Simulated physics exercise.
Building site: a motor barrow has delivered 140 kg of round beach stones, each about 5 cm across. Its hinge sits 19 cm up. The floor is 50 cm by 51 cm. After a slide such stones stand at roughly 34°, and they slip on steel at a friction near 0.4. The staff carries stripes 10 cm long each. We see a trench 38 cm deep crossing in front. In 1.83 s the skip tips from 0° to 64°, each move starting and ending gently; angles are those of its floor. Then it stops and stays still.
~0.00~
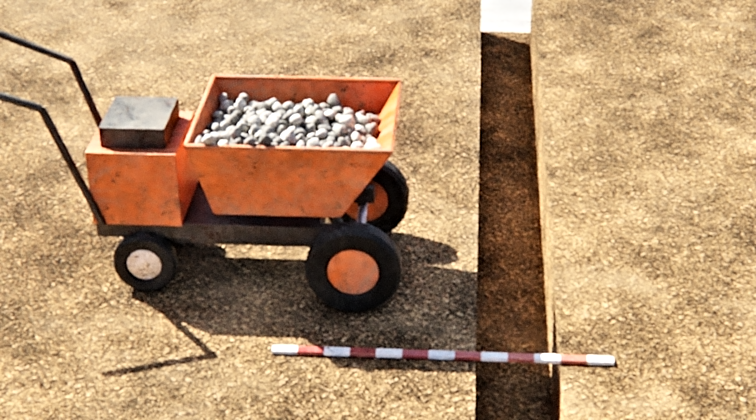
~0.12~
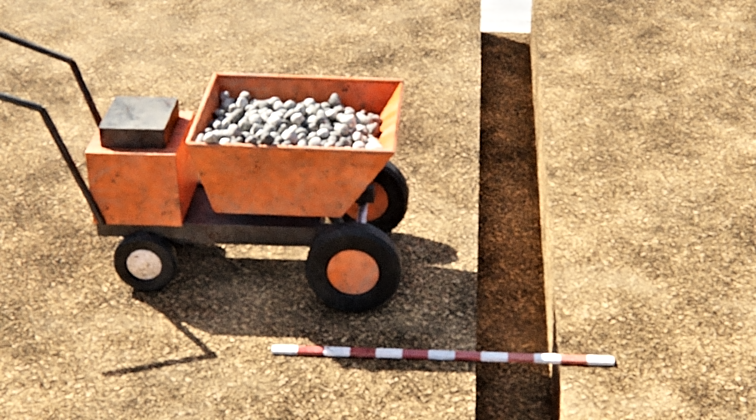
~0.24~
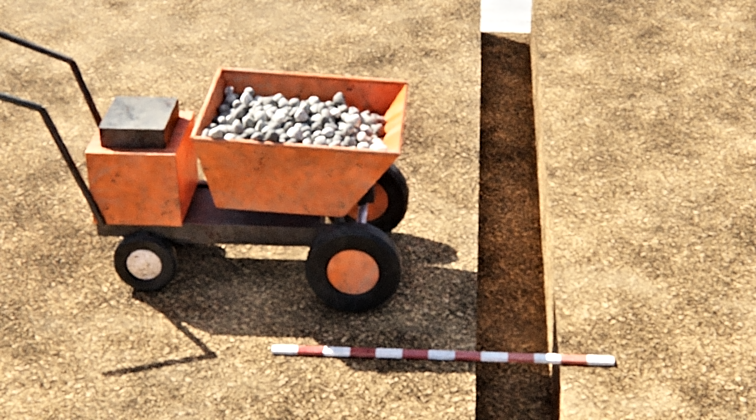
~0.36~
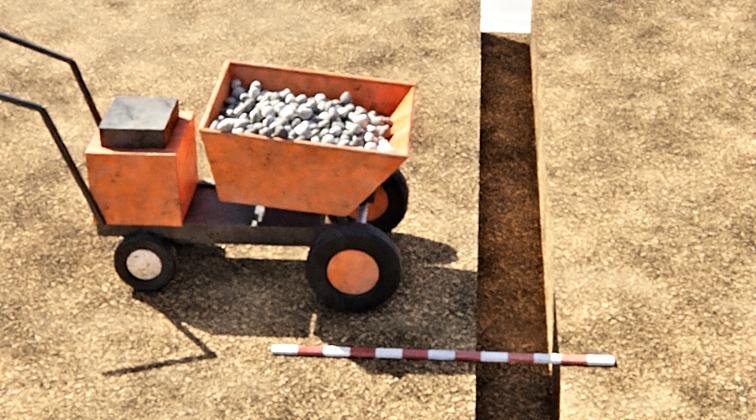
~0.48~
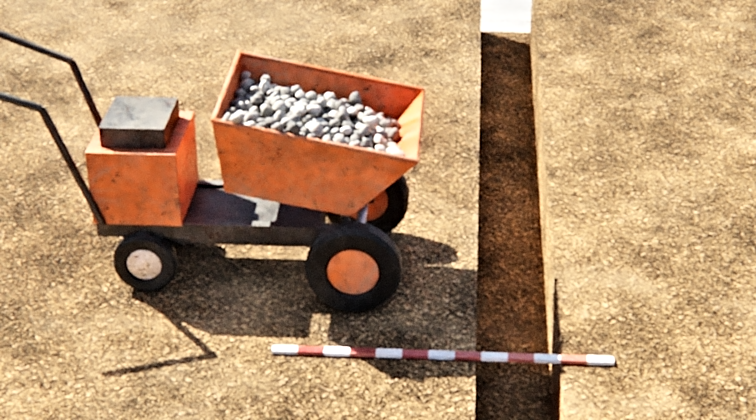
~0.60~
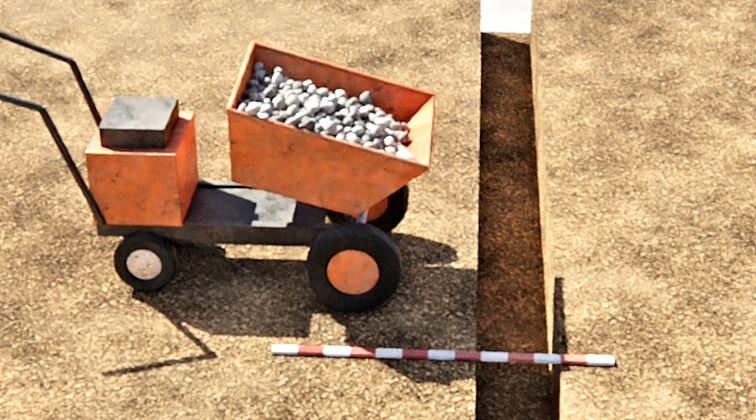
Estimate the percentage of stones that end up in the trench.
Roughly 69 per cent.
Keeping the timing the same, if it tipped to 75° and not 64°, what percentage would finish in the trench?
Roughly 80% would end there.
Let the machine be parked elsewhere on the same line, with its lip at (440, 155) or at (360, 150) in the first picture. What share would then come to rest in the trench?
Around 35% for the first place and 85% for the second.
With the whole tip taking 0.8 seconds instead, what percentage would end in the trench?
Something close to 55 per cent.
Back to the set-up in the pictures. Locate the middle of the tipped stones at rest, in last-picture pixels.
Their centre sits close to (524, 331).
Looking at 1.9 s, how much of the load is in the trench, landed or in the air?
25 per cent, give or take.
After 1.4 s the floor is at 54°; 100 % in the skip; the foremost stones are at (486, 192).
After 1.9 s the floor is at 64°; 66 % in the skip, 26 % in the trench, 8 % past the trench; the foremost stones are at (619, 276).
After 2.3 s the floor is at 64°; 44 % in the skip, 41 % in the trench, 16 % past the trench; the foremost stones are at (684, 262).
After 4.2 s the floor is at 64°; 15 % in the skip, 69 % in the trench, 16 % past the trench; the foremost stones are at (706, 272).
